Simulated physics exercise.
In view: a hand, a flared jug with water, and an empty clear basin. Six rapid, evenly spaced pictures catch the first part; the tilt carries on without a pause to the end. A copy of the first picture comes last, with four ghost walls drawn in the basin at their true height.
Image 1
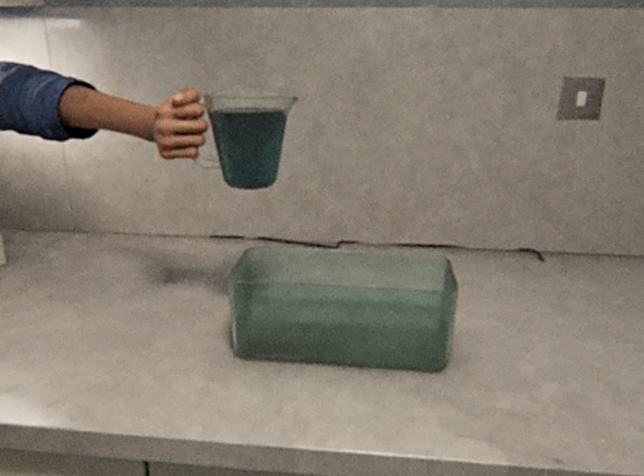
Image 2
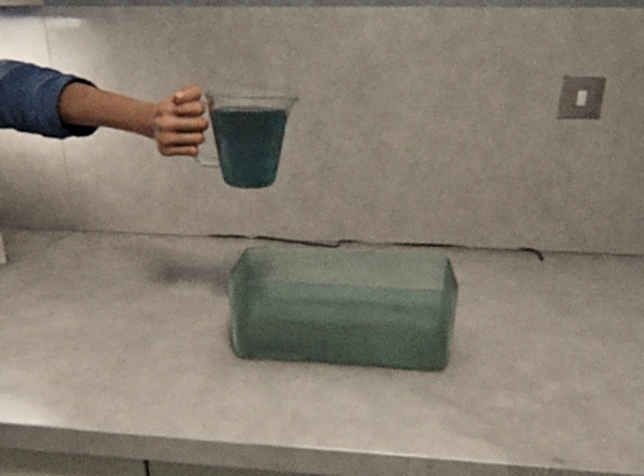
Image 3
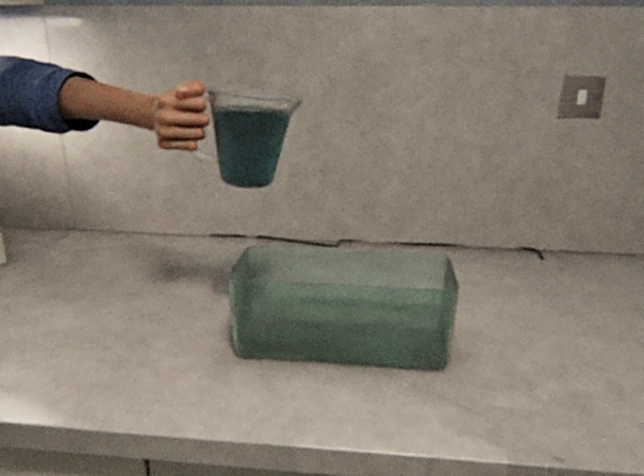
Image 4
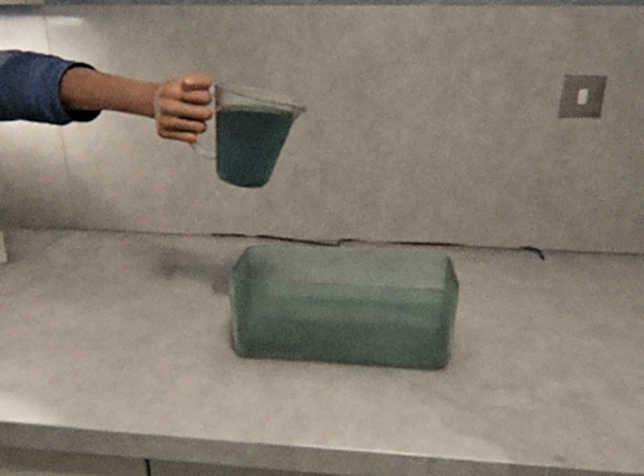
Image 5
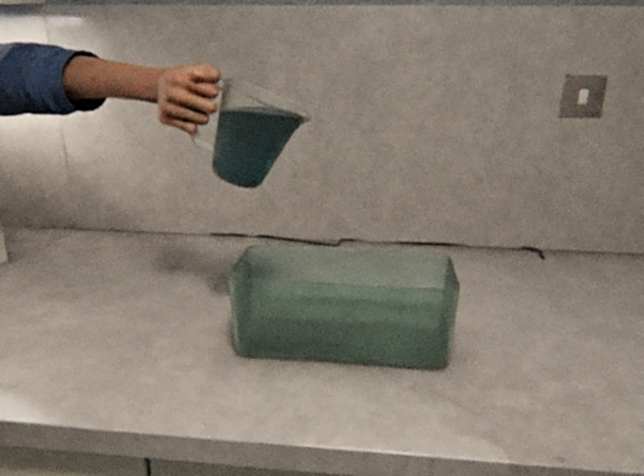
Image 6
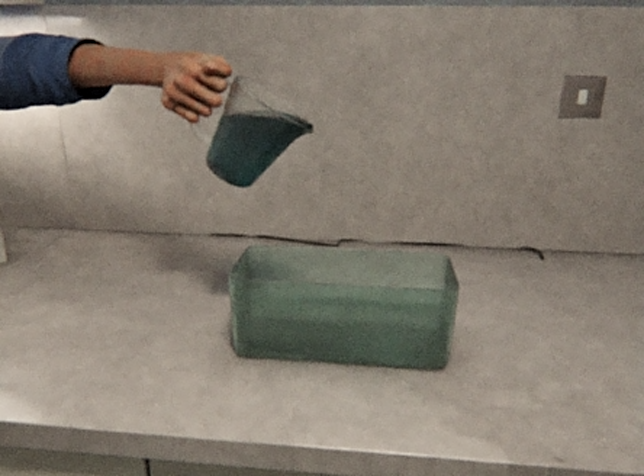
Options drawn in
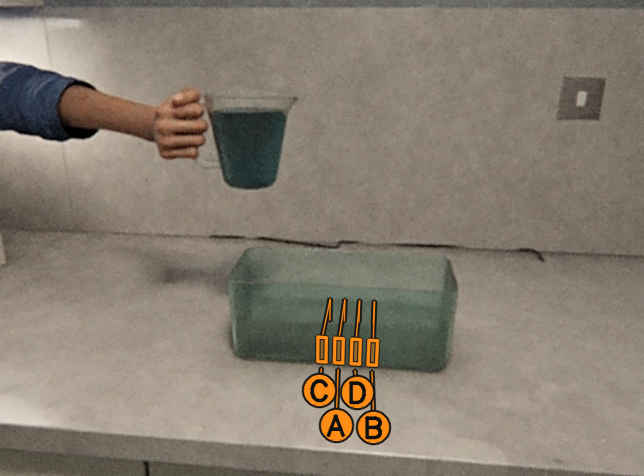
A hand holding a flared jug of blue-green water above a clear basin, gradually tilting it rightward until water reaches the lip.
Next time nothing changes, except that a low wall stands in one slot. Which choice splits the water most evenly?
Use position D.
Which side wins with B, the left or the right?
More ends on the left.
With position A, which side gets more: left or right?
The right one.
On the marked copy, A at (338, 369); B at (371, 371); C at (321, 368); D at (354, 370).
If A is chosen, about 10 % ends left of the wall and 88 % right of it.
If B is chosen, about 87 % ends left of the wall and 7 % right of it; 6 % is lost outside.
If C is chosen, about 7 % ends left of the wall and 91 % right of it.
If D is chosen, about 57 % ends left of the wall and 42 % right of it.
